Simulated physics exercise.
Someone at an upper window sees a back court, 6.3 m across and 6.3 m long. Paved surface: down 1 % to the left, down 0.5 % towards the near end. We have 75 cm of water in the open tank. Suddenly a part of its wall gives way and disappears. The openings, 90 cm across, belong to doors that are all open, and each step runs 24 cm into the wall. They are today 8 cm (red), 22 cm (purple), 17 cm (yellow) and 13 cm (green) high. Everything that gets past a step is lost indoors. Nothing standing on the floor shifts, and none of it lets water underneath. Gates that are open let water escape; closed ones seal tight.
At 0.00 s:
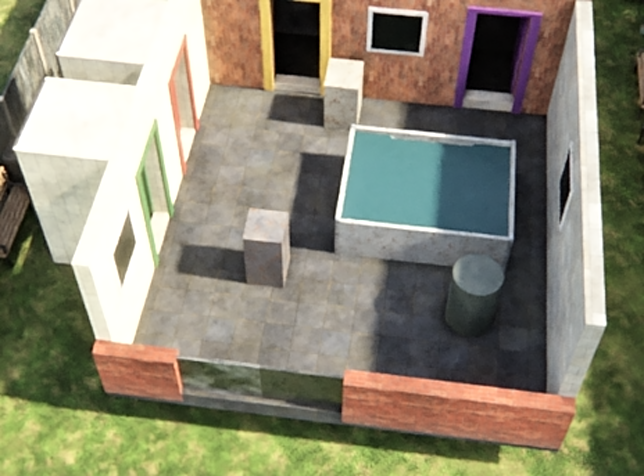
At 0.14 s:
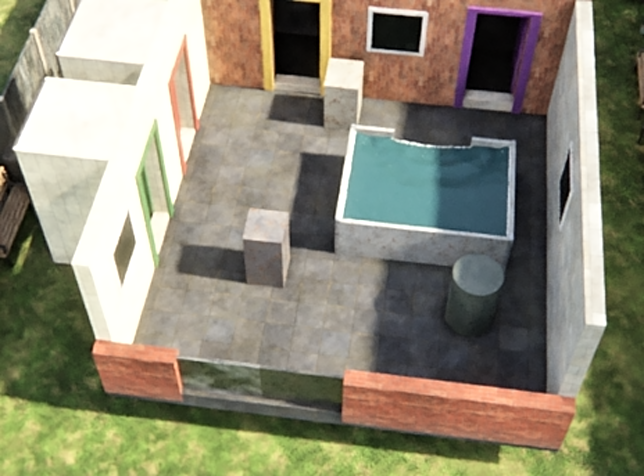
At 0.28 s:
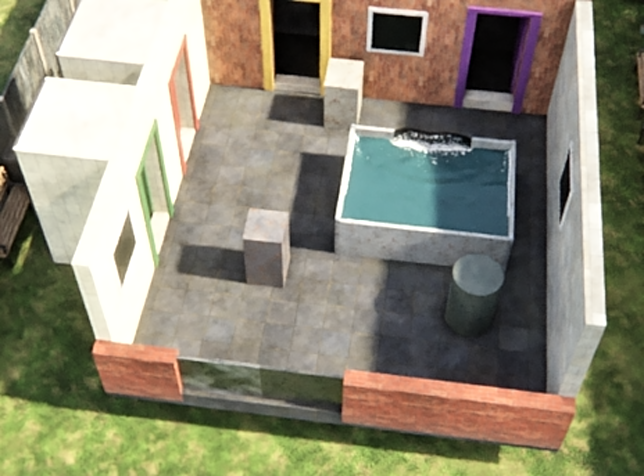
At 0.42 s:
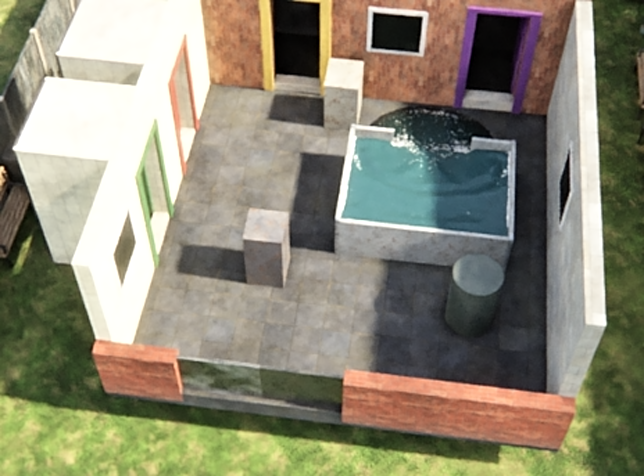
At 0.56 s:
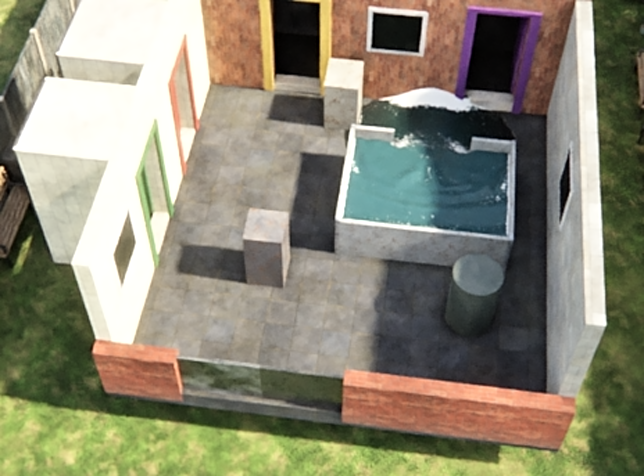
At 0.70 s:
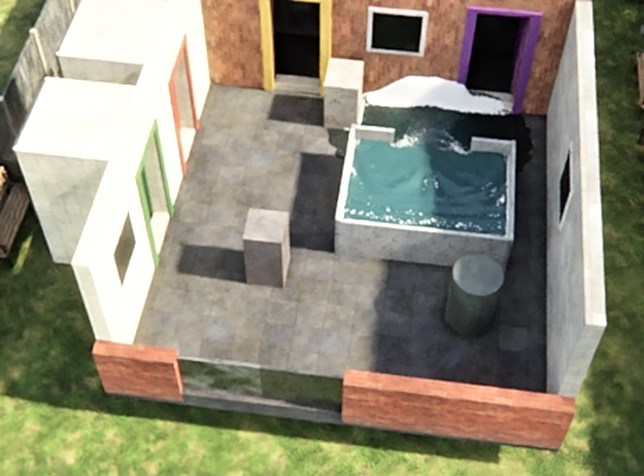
Water pours through a gap that opens in the far wall of a raised, white-rimmed tank, spreading dark across the grey paving behind it and reaching the purple-framed doorway while the teal surface inside turns choppy. The walled court, seen from high above by a still camera, has a yellow-framed doorway in the brick back wall and green and orange ones at left. Two pale blocks and a grey-green cylinder stand unmoved.
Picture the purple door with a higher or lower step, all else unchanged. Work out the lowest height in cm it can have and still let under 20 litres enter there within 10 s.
The lowest such height is roughly 36 cm.
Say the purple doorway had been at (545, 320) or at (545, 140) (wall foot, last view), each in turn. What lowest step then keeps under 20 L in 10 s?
Roughly 8.5 cm, then roughly 39 cm.
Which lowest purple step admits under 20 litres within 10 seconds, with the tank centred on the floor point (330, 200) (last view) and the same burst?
It must be around 14.0 cm tall.
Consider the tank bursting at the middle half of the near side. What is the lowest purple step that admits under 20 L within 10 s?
With that break, close to 9.5 cm.
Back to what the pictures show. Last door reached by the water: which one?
Green.
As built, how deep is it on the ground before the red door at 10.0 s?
It comes to about 10.0 centimetres deep.
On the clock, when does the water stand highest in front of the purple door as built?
Around 1.4 s, give or take.
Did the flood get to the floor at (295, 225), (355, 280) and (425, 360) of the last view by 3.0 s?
Status: Submerged / clear / clear.
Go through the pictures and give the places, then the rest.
In the first picture, the open tank at (428, 183) is whole and still, 75 cm deep; the purple door at (494, 69) is dry.
In the second picture, the gap is on the far side, the front 0.4 m out at a hidden place; the back of the open tank holds 75 cm.
In the third picture, water pours out on the far side and has run 0.8 m, to a hidden place; about 13 cm deep outside, 75 cm at the back.
In the fourth picture, the front is at (423, 110), 1.4 m from the gap on the far side; 2.5 m2 of floor is wet, 75 cm left at the back.
In the fifth picture, water pours out on the far side and has run 1.6 m, to (378, 101); about 8 cm deep outside, 71 cm at the back.
In the sixth picture, the gap is on the far side, the front 1.8 m out at a hidden place; the back of the open tank holds 65 cm; water is at the purple door at (494, 69).
After 1.4 s water covers 15 % of the floor, deepest (60 cm) near (371, 105); 39 cm at the purple door, 26 litres in over its 22 cm step.
After 3.0 s water covers 50 % of the floor, deepest (42 cm) near (538, 128); 31 cm at the purple door, 122 litres in over its 22 cm step.
After 10.0 s water covers 95 % of the floor, deepest (17 cm) near (145, 303); 15 cm at the purple door, 178 litres in over its 22 cm step.
At the purple door as built, the water arrived by 0.6 s and peaked near 39 cm at 1.4 s.
With a step of 32.5 cm, 36 litres would have come in within the 10 s; with 44.5 cm, 2 litres. So under 20 litres takes about 36 cm.
